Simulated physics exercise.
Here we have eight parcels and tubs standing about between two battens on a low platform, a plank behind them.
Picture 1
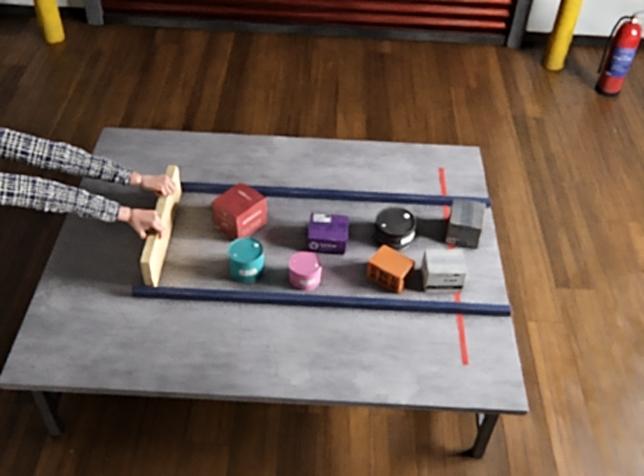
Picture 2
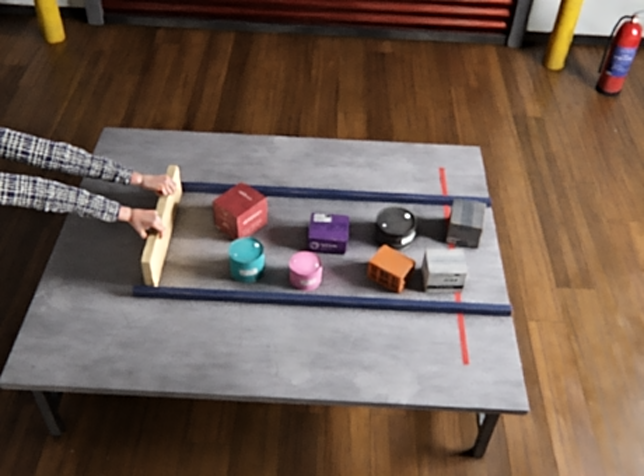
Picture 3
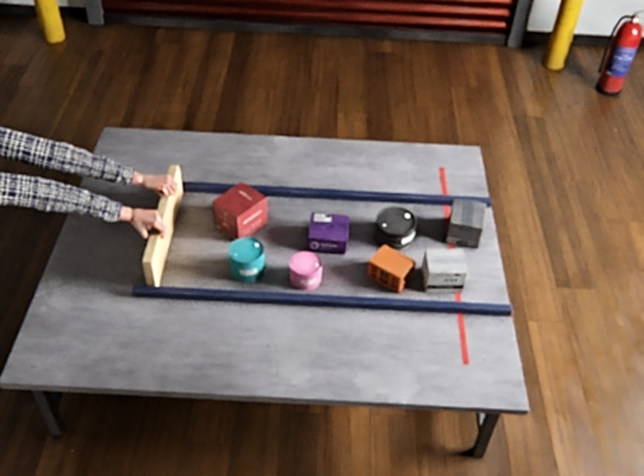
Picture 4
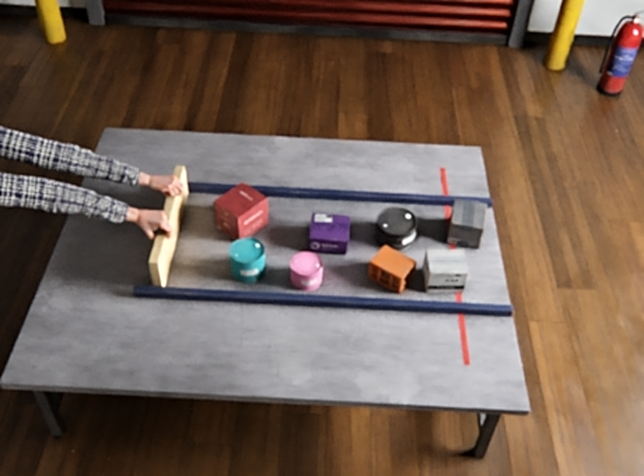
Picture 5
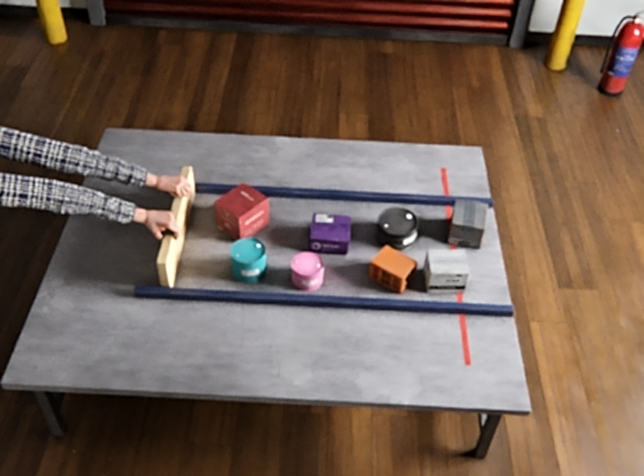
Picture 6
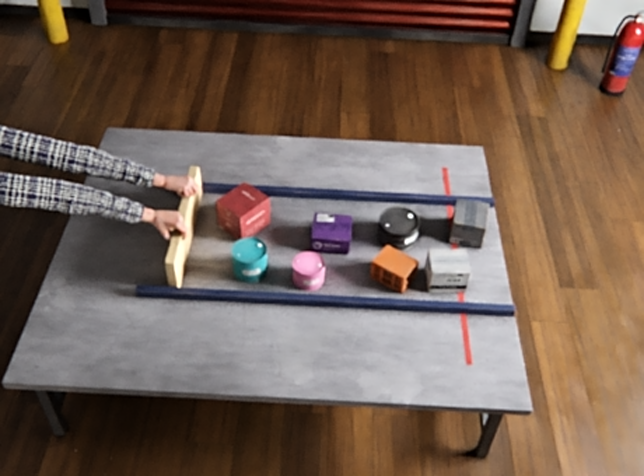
The clip shows two hands in checked sleeves holding a wooden plank upright behind eight boxes and tubs between two dark rails on a grey table, then sliding it slightly to the right while the objects stay almost still.
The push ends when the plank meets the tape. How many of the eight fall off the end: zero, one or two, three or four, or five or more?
Outcome: The number that fall off is three or four.
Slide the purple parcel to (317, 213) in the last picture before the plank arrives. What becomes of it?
Then it is lost.
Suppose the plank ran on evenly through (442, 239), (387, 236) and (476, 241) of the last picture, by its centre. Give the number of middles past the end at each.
In that order 2, 0 and 6.
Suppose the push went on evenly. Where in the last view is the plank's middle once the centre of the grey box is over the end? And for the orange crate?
For the grey box at (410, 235), for the orange crate at (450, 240).
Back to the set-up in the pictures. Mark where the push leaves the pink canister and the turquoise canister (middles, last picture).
Near (503, 290) and (478, 268).
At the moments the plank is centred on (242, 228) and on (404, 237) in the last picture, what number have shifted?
At the one place 2, at the other 8.
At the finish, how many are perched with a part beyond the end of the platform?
That would be 2.
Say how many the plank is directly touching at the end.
The number is 2.
Early on, none off yet; grey box at rest near (469, 223); white parcel at rest near (447, 271); black canister at rest near (398, 228).
A while later, none off yet; grey box at rest near (469, 223); white parcel travelled about its own width near (473, 274); black canister travelled about its own width near (429, 225).
Finally, the number that fall off is three or four; lost, orange crate, black canister, white parcel and grey box.
